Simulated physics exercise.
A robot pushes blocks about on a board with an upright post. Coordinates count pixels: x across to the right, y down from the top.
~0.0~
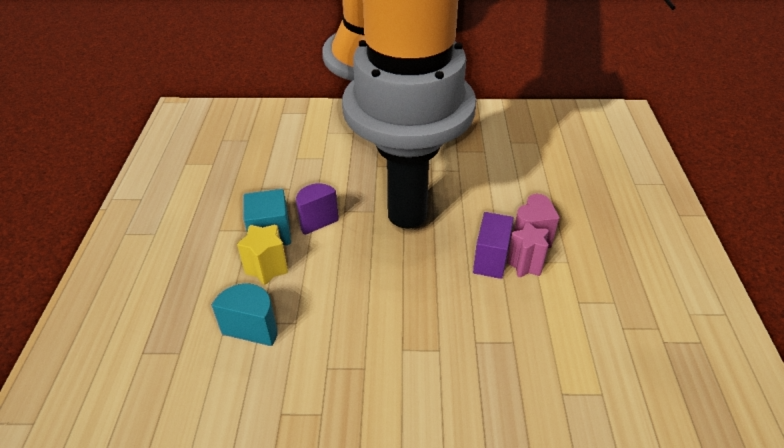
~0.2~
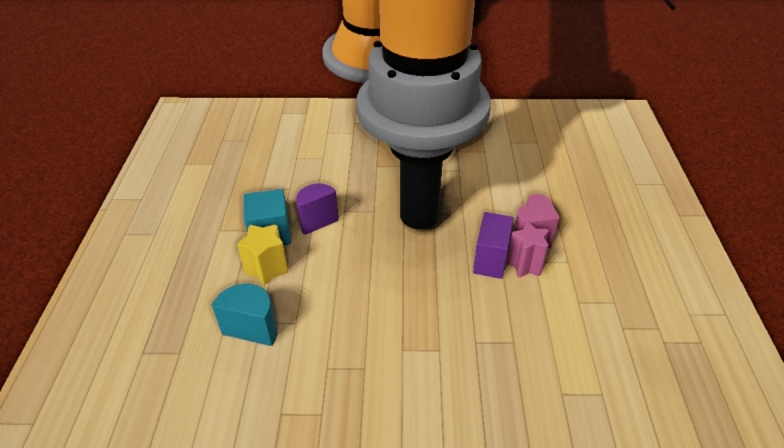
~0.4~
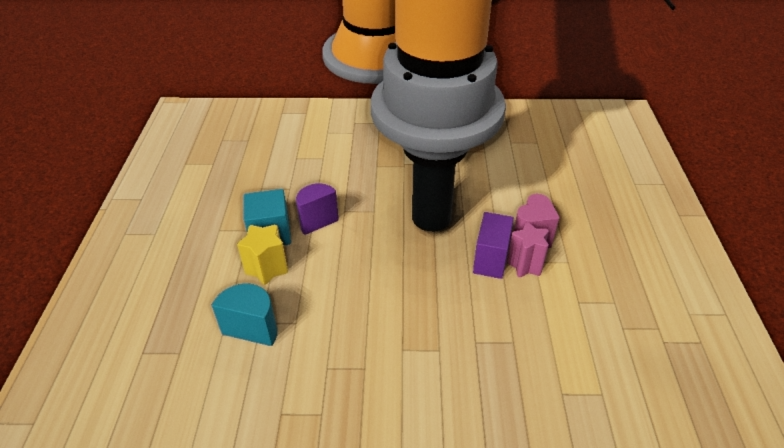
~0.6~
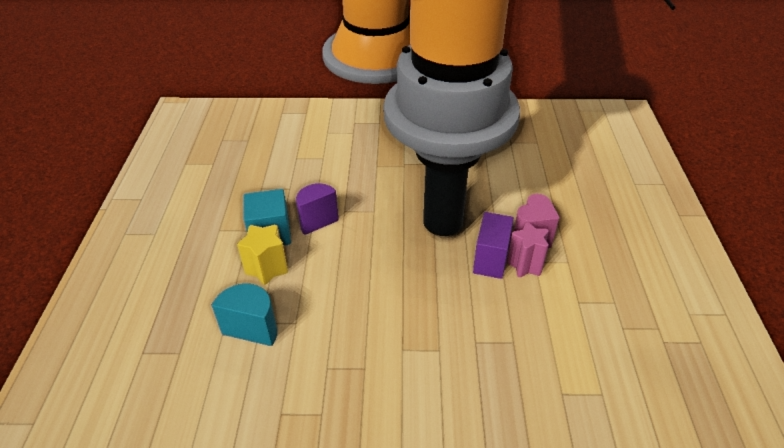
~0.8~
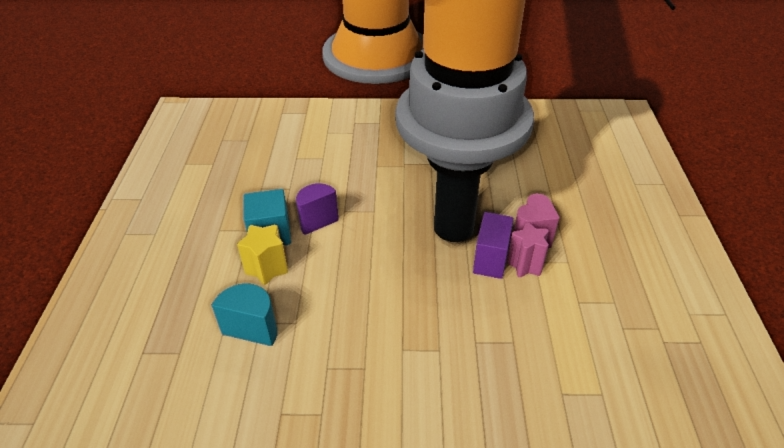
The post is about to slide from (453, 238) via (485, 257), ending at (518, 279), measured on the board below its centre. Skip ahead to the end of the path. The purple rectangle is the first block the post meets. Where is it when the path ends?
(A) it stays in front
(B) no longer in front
My answer is option A.
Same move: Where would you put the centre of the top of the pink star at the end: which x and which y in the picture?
It ends at (597, 261).
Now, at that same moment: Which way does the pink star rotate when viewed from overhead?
It twists anticlockwise.
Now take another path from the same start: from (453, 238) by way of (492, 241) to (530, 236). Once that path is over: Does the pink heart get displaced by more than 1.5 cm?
I believe so.
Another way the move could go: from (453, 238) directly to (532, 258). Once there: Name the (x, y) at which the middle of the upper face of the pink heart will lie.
Just about (560, 206).
What follows on the original path. Halfway along, post at (487, 247); purple rectangle at (523, 243), turned 15° clockwise; pink star at (559, 246), turned 20° anticlockwise.
At the end, post at (520, 269); purple rectangle at (562, 264); pink star at (597, 261), turned 35° anticlockwise; pink heart not moved.
